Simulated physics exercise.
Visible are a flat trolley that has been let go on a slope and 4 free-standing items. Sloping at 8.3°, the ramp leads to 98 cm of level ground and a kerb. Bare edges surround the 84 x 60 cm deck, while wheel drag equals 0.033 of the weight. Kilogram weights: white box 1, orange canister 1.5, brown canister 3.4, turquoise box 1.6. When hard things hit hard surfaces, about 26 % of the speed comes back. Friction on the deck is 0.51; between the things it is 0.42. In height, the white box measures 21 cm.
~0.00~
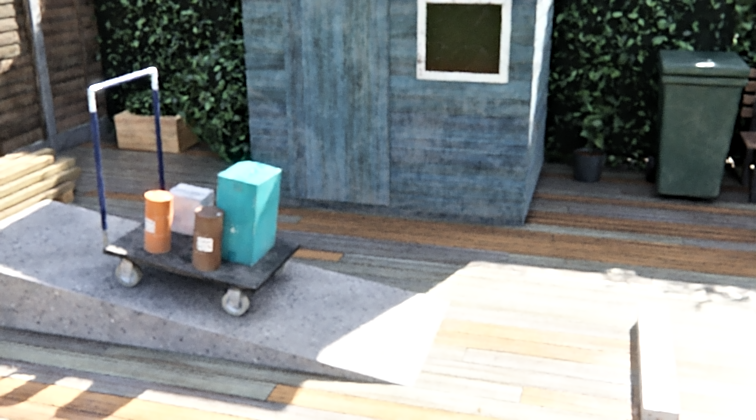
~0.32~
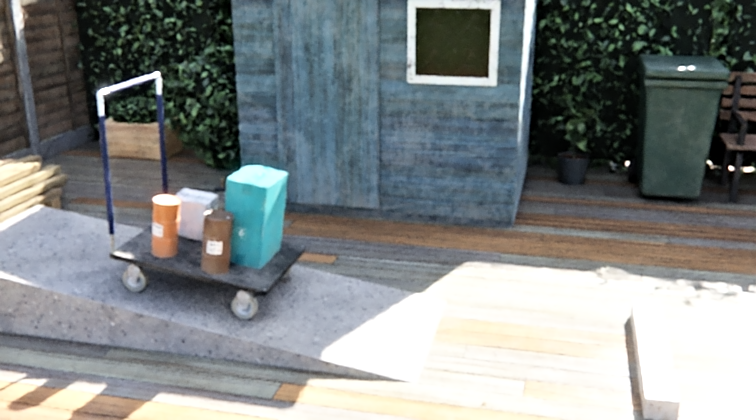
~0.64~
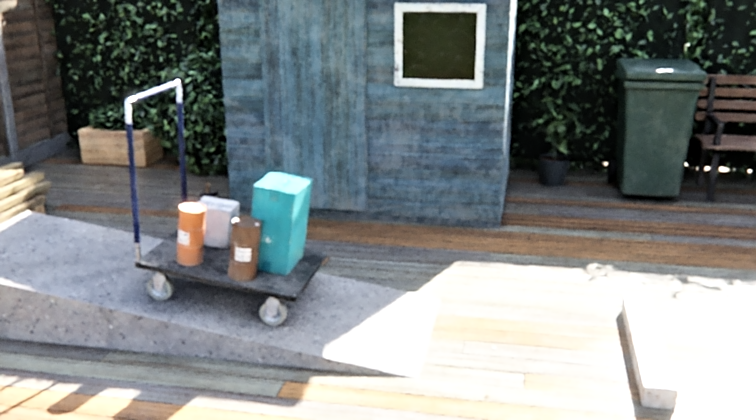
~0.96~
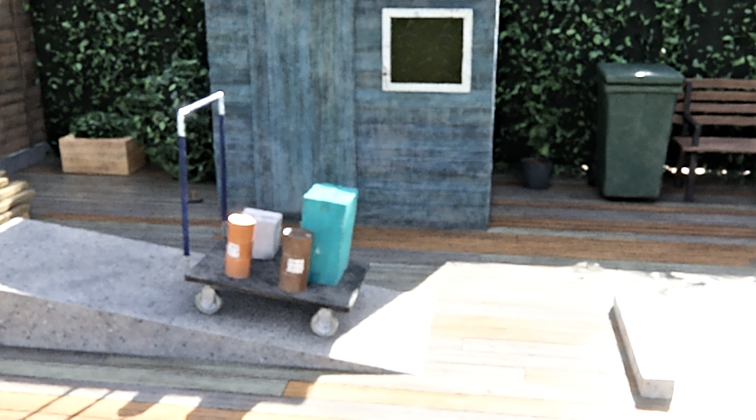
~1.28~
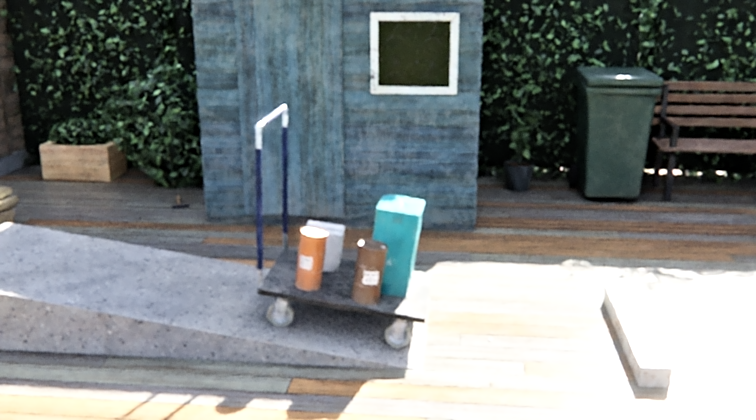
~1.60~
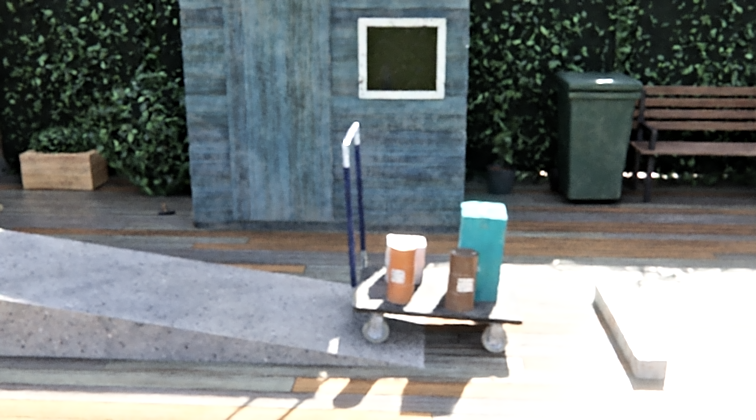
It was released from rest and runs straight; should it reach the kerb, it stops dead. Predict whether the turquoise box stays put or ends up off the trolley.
It winds up off it.
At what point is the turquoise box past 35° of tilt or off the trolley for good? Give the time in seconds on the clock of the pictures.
I'd say around the 2.3 s mark.
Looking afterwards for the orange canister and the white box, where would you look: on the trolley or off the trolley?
Well, the orange canister is still in bounds, and the white box is still in bounds.
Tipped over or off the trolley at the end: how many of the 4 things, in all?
I count 3.
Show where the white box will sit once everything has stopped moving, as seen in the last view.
Near (548, 267).
After 2.10 s, trolley at the kerb; turquoise box moved 14 cm near (616, 254); orange canister 9° off its base; brown canister 3° off its base.
After 2.40 s, trolley at the kerb; turquoise box now off the trolley; orange canister 63° off its base; brown canister 34° off its base.
After 2.80 s, trolley at the kerb; brown canister now off the trolley; orange canister on its side; white box moved 20 cm.
In the end (3.4 s), off the trolley, brown canister and turquoise box; toppled on the trolley, orange canister; not toppled but over 10 cm from the start, white box. At the end, from the last picture's camera, turquoise box near (684, 300).
